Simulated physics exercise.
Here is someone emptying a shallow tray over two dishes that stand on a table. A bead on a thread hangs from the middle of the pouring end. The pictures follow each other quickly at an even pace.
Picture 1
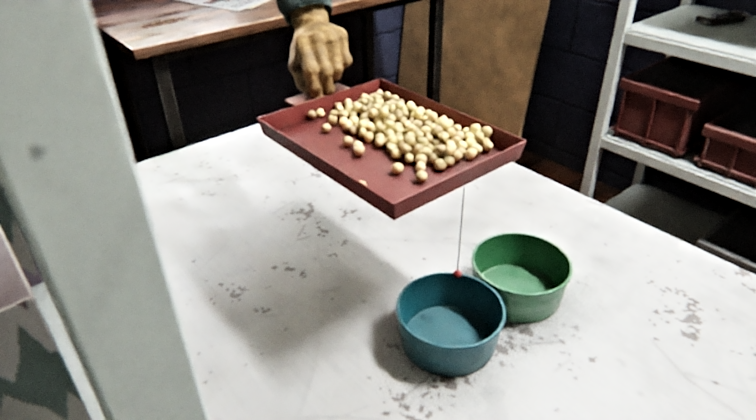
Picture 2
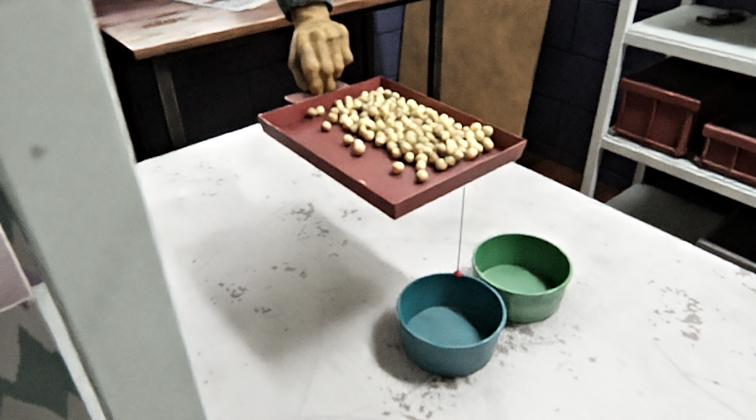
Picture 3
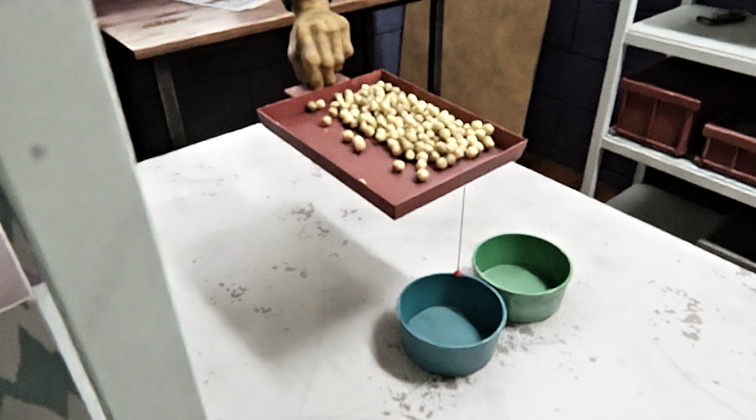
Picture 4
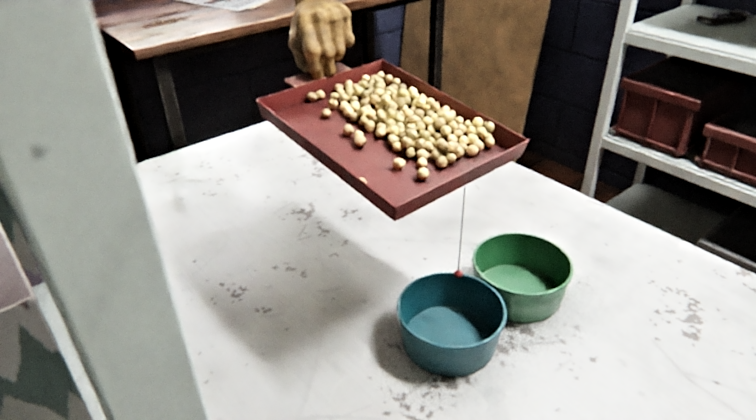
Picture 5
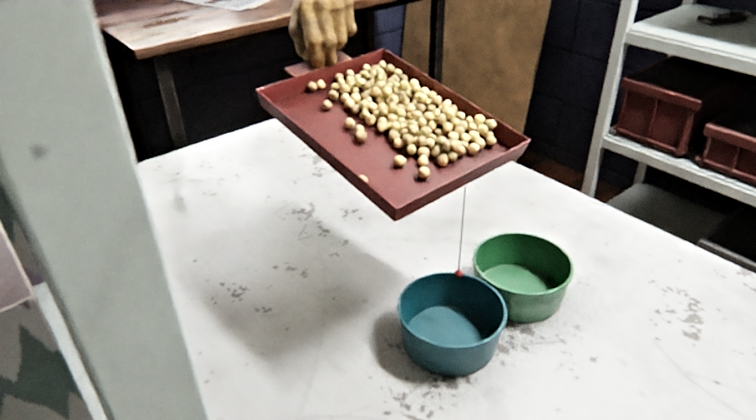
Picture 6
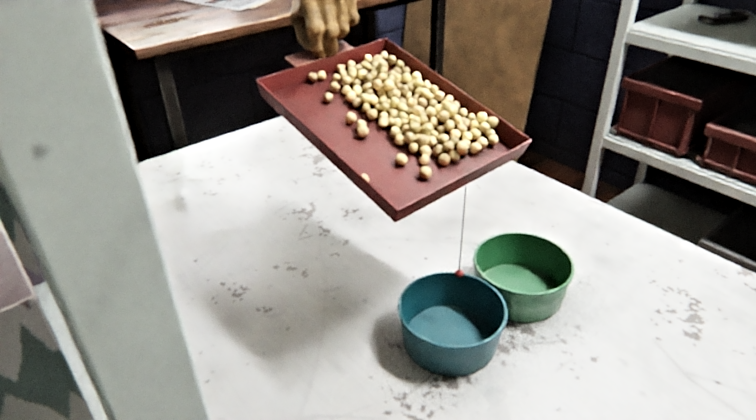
A gloved hand held a shallow red tray of round, pale nuts above a blue dish and a green one, then slowly raised the tray's back end while the nuts stayed heaped on it.
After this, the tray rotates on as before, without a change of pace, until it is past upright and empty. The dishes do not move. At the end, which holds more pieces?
Fuller: The left-hand dish.
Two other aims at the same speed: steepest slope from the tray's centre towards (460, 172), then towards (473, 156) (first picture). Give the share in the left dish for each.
Roughly 20 per cent, and 0 per cent.
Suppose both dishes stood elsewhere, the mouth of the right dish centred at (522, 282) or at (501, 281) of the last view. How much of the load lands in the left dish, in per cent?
The first gives 60 %, the second 40 %.
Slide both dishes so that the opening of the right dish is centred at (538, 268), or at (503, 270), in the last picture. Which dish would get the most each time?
The first try: The left-hand dish. The second: The left one.
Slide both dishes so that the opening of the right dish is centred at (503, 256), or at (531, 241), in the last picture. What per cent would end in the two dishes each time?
Near 20 % and 10 %.
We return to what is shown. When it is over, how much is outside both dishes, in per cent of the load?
Close to 60 per cent.
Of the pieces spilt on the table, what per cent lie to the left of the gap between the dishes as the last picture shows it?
Some 30 per cent.
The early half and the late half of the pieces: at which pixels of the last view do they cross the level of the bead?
Early half (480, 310), late half (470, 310).
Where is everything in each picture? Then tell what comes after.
The first frame shows corners of the pouring end at (394, 201) and (522, 140), level; middle of the load at (397, 127), macadamia nuts; left dish at (489, 350); right dish at (559, 299); bead on its thread at (457, 274).
The second frame shows corners of the pouring end at (394, 201) and (522, 140), level; middle of the load at (398, 125).
The third frame shows corners of the pouring end at (395, 202) and (523, 140), tipped barely, lowest at the left corner; middle of the load at (398, 121).
The fourth frame shows corners of the pouring end at (396, 203) and (524, 140), tipped a little, lowest at the left corner; middle of the load at (399, 115).
The fifth frame shows corners of the pouring end at (397, 205) and (526, 139), tipped a little, lowest at the left corner; middle of the load at (400, 109).
The sixth frame shows corners of the pouring end at (398, 206) and (527, 139), tipped a little, lowest at the left corner; middle of the load at (402, 108); left dish at (490, 350); right dish at (561, 298).
Soon after the last picture, tray tipped steeply; nearly all on the tray; a stray few in the left dish; a stray few outside both; a stray few in the air.
A little later, tray tipped right over; nearly all on the tray; a stray few in the left dish; a stray few in the right dish; a stray few outside both; a stray few in the air.
Later still, tray tipped past a quarter turn; about a third in the left dish; a small part in the right dish; about half outside both.
At rest, tray tipped past a quarter turn; about a third in the left dish; a small part in the right dish; about half outside both.
